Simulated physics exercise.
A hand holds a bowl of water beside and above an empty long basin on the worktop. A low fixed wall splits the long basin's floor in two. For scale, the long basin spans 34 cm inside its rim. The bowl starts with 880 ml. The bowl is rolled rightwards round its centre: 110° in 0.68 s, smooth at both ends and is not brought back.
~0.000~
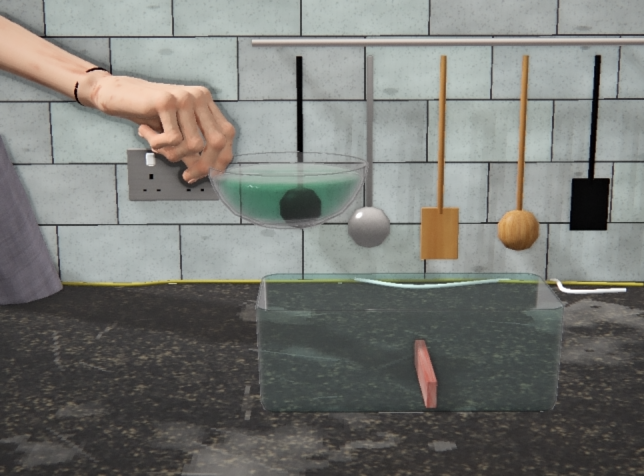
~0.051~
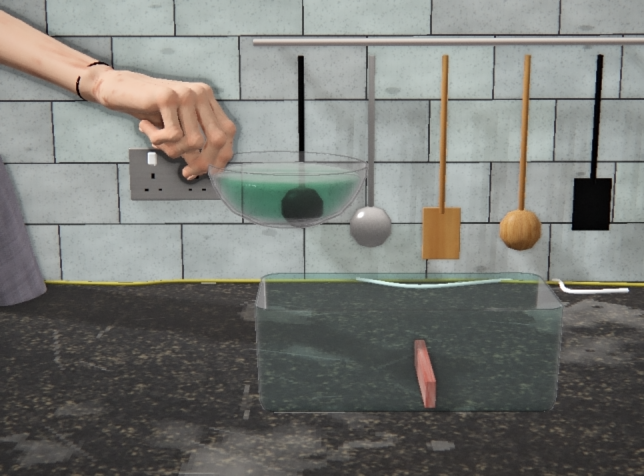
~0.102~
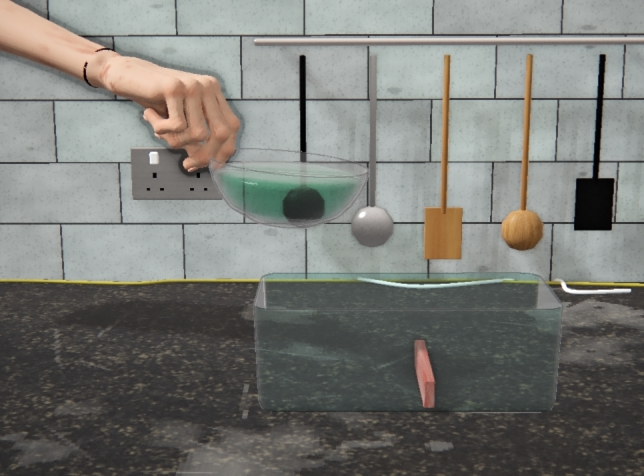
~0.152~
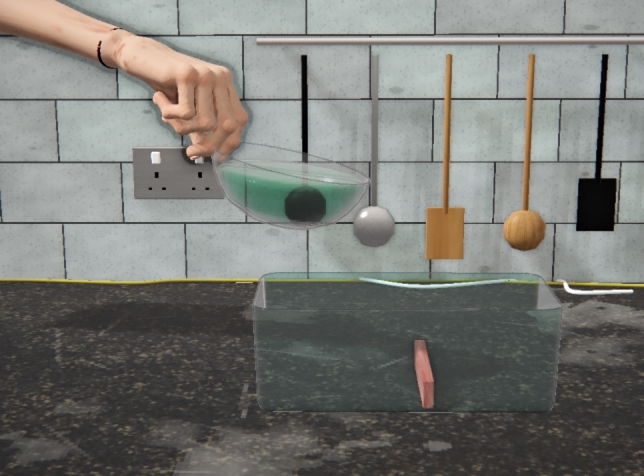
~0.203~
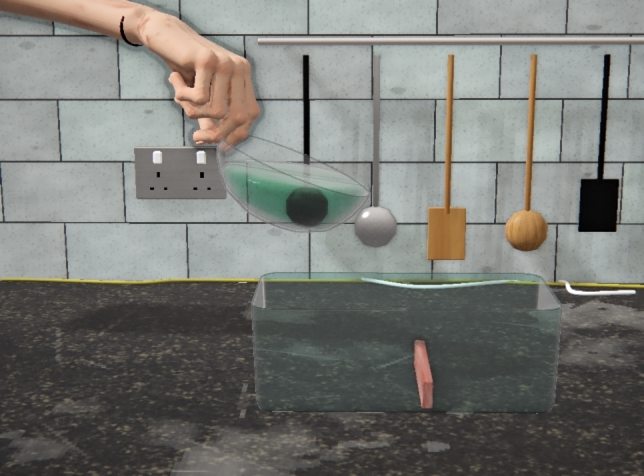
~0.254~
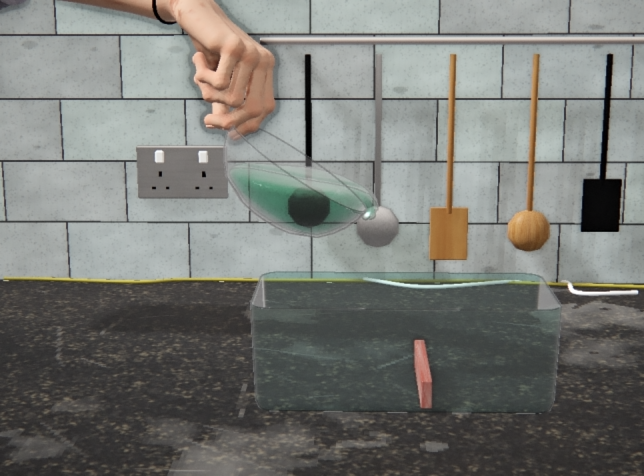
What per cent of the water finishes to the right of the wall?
The far part has some 36 per cent.
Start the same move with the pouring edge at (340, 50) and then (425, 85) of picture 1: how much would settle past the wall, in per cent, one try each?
First 30, then 55 per cent.
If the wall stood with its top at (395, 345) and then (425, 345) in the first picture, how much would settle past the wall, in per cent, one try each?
First 55, then 20 per cent.
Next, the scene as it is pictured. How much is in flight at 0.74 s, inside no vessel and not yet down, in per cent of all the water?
Near 8 in a hundred.
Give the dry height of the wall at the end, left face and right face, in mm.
Left about 14 mm, right about 16 mm.
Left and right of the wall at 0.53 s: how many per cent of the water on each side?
Some 58 per cent left and 24 right.
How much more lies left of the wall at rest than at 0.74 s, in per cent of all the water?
Near 1 in a hundred.
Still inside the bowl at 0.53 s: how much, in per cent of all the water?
Some 3 per cent.
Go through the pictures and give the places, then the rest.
In the first picture, tilt 0°; pouring edge (367, 165); surface from (213, 174) to (363, 173); the long basin's rim runs from (260, 293) to (551, 292); the wall's top is at (425, 361).
In the second picture, tilt 2°; pouring edge (367, 166); surface from (213, 172) to (363, 174).
In the third picture, tilt 6°; pouring edge (368, 172); surface from (215, 168) to (363, 177).
In the fourth picture, tilt 13°; pouring edge (369, 182); surface from (218, 164) to (366, 181).
In the fifth picture, tilt 22°; pouring edge (369, 195); surface from (223, 164) to (366, 189); 2 per cent is over the edge.
In the sixth picture, tilt 34°; pouring edge (365, 211); surface from (229, 167) to (350, 192); 11 per cent is over the edge.
By 0.53 s the tilt is 98° and 3 per cent is still to pour, 59 is left of the wall and 24 right of it.
By 0.74 s the tilt is 110° and 0 per cent is still to pour, 58 is left of the wall and 33 right of it.
By 0.95 s the tilt is 110° and 0 per cent is still to pour, 59 is left of the wall and 36 right of it.
By 1.18 s the tilt is 110° and 0 per cent is still to pour, 59 is left of the wall and 36 right of it.
At rest 59 per cent lies left of the wall, 36 right of it and 5 outside.
